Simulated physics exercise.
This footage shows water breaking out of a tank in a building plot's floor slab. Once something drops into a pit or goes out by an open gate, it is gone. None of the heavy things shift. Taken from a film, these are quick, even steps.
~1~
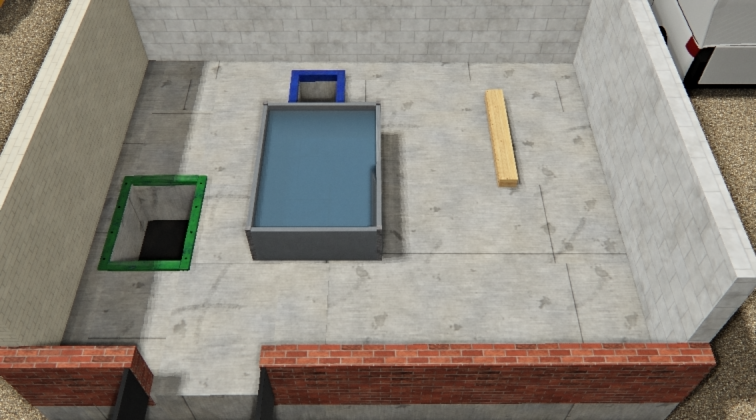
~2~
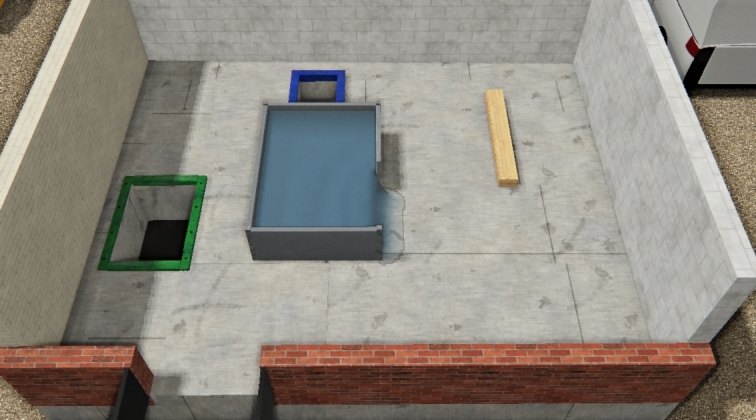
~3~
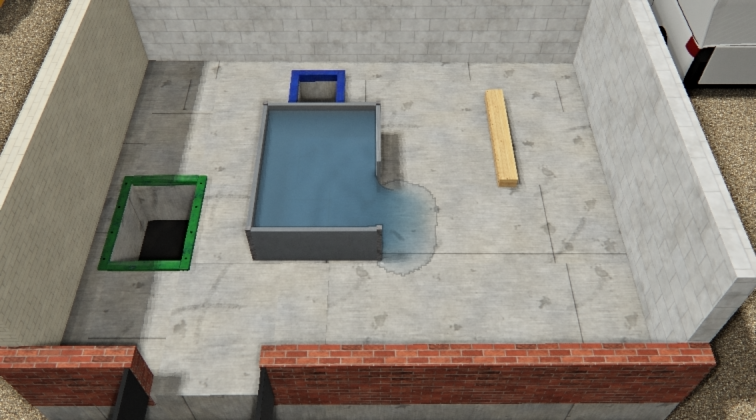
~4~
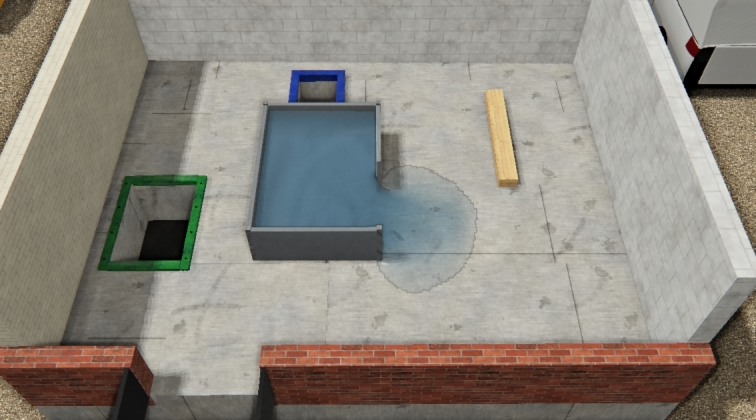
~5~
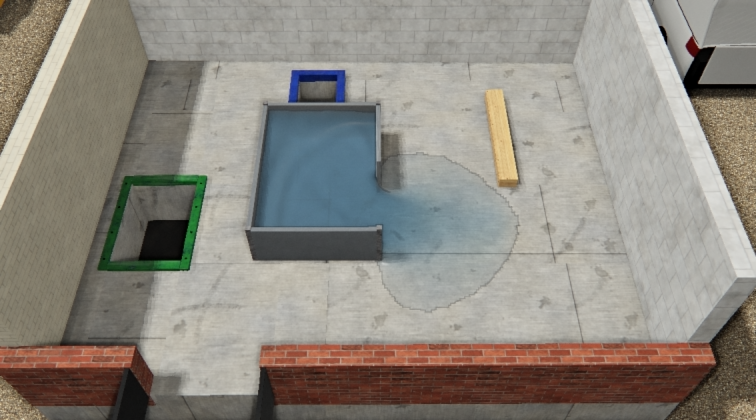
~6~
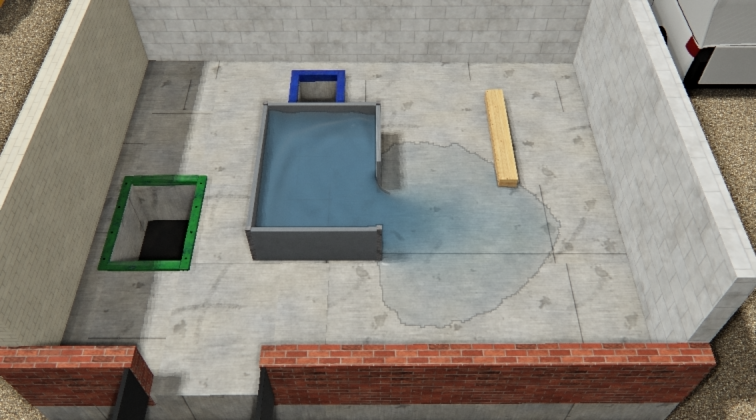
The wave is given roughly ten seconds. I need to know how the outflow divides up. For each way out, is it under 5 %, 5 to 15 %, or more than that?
Here is how it divides: The gate ends up with under 5 %; the green pit ends up with under 5 %; the blue pit ends up with under 5 %.
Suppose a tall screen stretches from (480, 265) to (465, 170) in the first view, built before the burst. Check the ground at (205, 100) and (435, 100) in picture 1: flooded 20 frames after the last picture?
In that order: No water, covered.
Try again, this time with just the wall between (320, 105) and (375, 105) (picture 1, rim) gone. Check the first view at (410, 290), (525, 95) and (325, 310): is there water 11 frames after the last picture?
Unsoaked, then soaked, then unsoaked.
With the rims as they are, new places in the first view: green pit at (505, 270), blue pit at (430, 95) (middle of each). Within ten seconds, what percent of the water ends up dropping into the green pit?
Green: About 40 %.
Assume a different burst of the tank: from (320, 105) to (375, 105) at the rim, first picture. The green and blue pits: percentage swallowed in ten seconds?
Near enough: Green 0 percent, blue 8 percent.
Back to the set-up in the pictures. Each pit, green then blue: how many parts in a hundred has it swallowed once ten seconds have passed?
Around 0 per cent, then around 0 per cent.
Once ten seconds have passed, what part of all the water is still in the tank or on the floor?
I'd say roughly 100 percent.
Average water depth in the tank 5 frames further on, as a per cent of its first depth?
Close to 66 in a hundred.
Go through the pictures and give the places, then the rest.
The first frame shows still water in the tank at (319, 166).
In the second frame, water pours out at (377, 216) and has run to (388, 258).
In the third frame, water pours out at (377, 216) and has run to (427, 199).
In the fourth frame, the front is at (468, 210), out from the gap at (377, 217).
In the fifth frame, water pours out at (377, 216) and has run to (509, 217).
In the sixth frame, water pours out at (377, 216) and has run to (552, 228).
A moment on, water covers 25 % of the floor; the gate 0 %, the green pit 0 %, the blue pit 0 %.
Next, water covers 35 % of the floor; the gate 0 %, the green pit 0 %, the blue pit 0 %.
Then, water covers 45 % of the floor; the gate 0 %, the green pit 0 %, the blue pit 0 %.
Later, water covers 60 % of the floor; the gate 0 %, the green pit 0 %, the blue pit 0 %.
In the end, water covers 85 % of the floor; the gate 1 %, the green pit 0 %, the blue pit 0 %.
